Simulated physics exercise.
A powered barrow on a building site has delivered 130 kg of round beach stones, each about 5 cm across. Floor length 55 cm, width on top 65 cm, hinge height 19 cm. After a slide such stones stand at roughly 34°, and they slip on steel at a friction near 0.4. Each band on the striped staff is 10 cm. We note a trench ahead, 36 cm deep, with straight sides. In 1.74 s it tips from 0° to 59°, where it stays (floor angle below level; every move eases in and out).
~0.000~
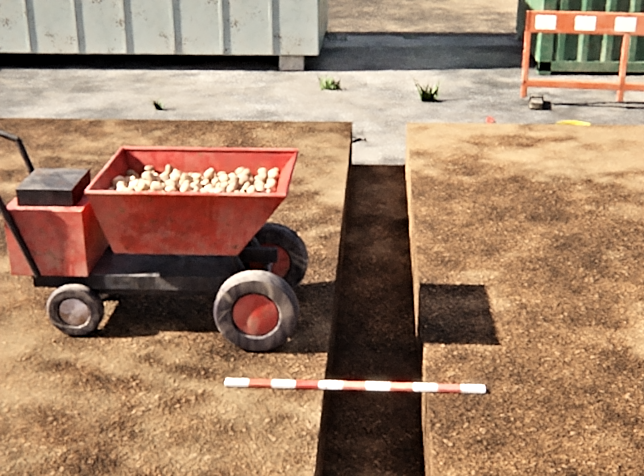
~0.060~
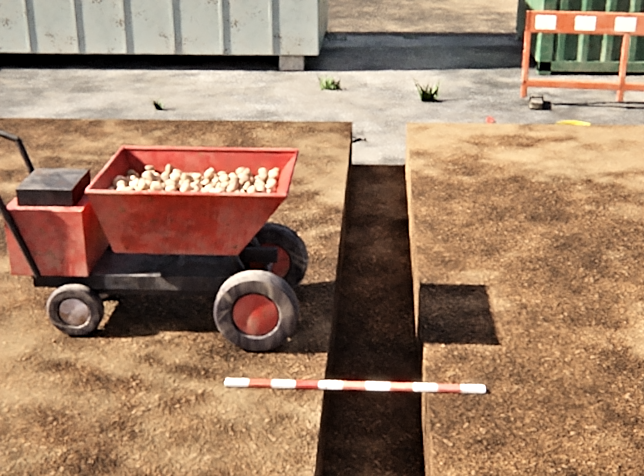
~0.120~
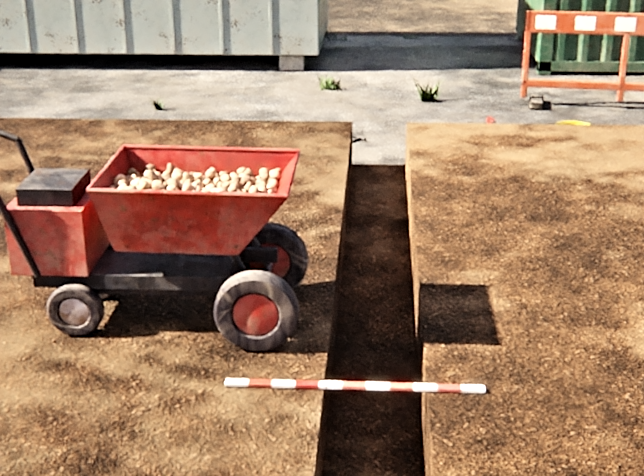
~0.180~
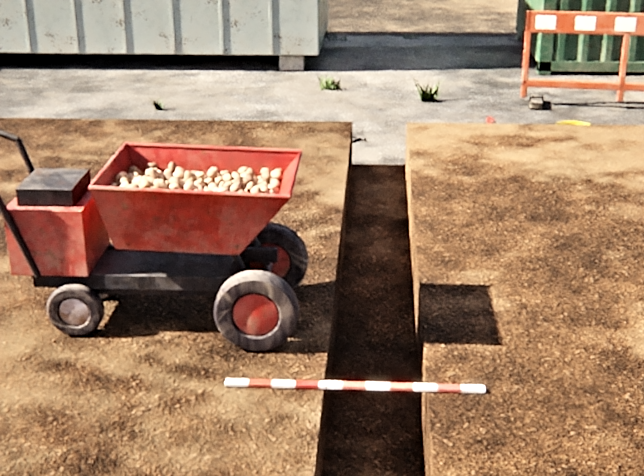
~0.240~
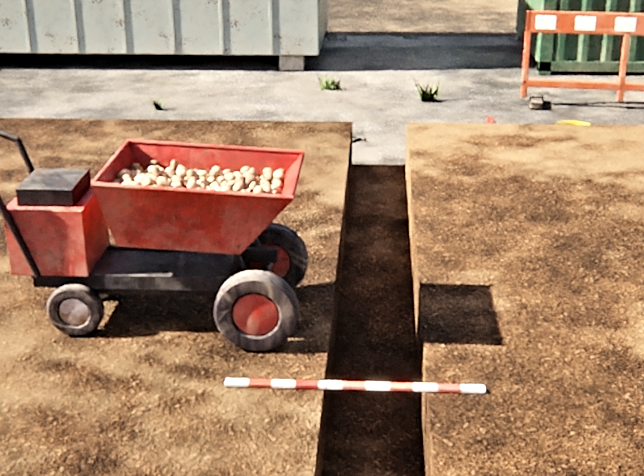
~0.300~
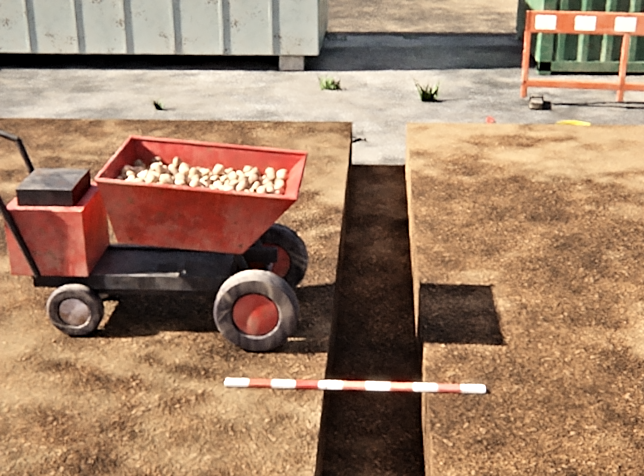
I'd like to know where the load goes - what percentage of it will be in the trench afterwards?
I would put it at about 50 per cent.
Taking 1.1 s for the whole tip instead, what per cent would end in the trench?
Close to 45 per cent then.
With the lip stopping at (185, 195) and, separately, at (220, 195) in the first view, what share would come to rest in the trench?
I'd expect some 60 per cent, then some 80.
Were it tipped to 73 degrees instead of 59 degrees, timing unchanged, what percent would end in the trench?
I'd expect around 45 in a hundred.
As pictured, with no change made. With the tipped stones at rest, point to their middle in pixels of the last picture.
Centre estimate: Around (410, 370).
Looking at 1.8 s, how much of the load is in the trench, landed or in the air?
About 15%.
After 1.3 s the floor is at 50°; 100 % in the tray; the foremost stones are at (367, 238).
After 1.8 s the floor is at 59°; 73 % in the tray, 15 % in the trench, 12 % past the trench; the foremost stones are at (474, 325).
After 2.2 s the floor is at 59°; 50 % in the tray, 21 % in the trench, 29 % past the trench; the foremost stones are at (558, 325).
After 4.1 s the floor is at 59°; 18 % in the tray, 50 % in the trench, 32 % past the trench; the foremost stones are at (624, 327).
